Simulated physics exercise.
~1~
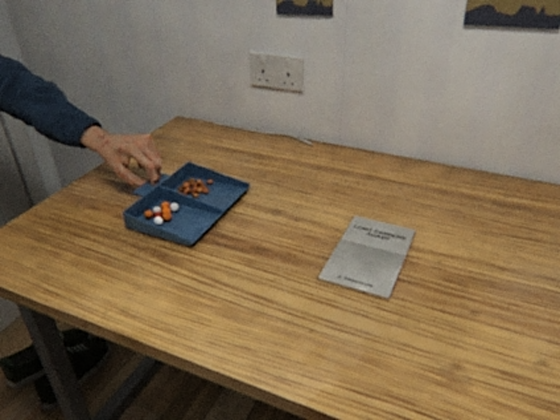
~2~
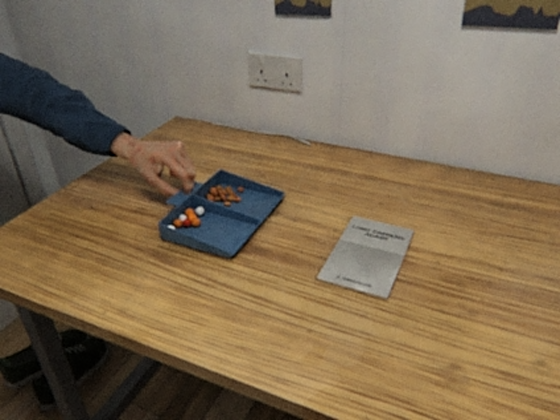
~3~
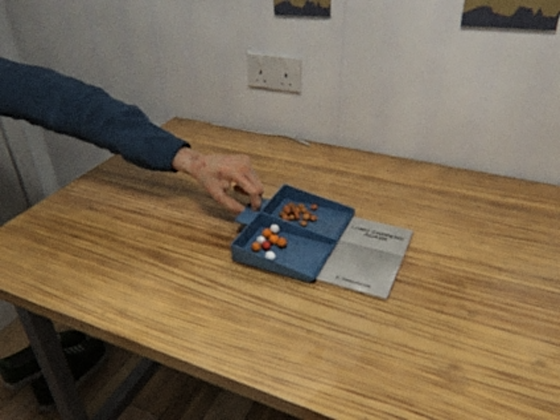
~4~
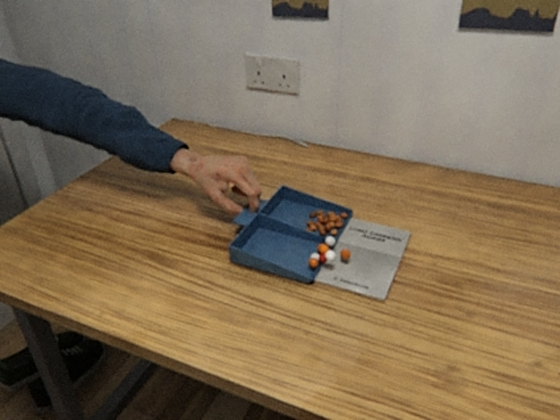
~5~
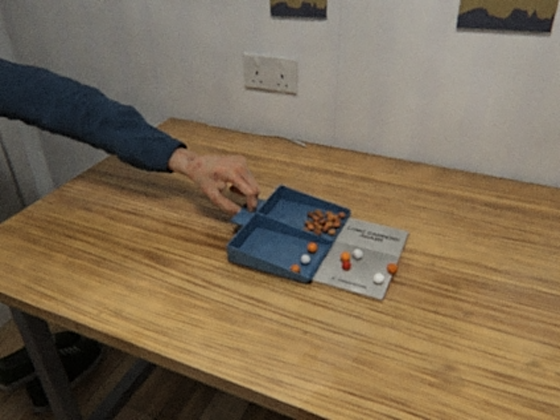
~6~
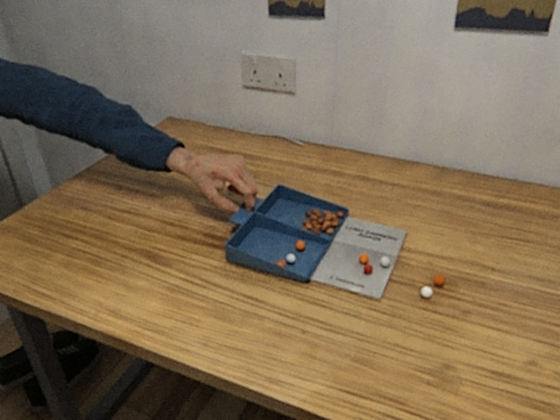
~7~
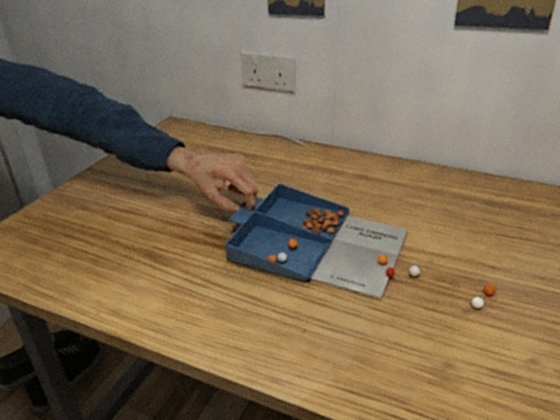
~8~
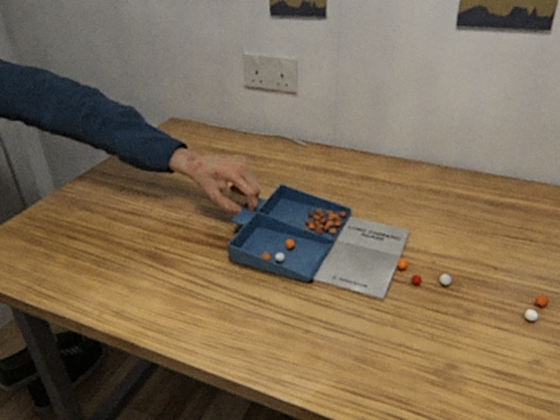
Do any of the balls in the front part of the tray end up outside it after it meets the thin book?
Yes, several of the balls go over the low edge and roll across the book onto the table, while a few stay in the tray. The brown pieces in the back part all stay inside.
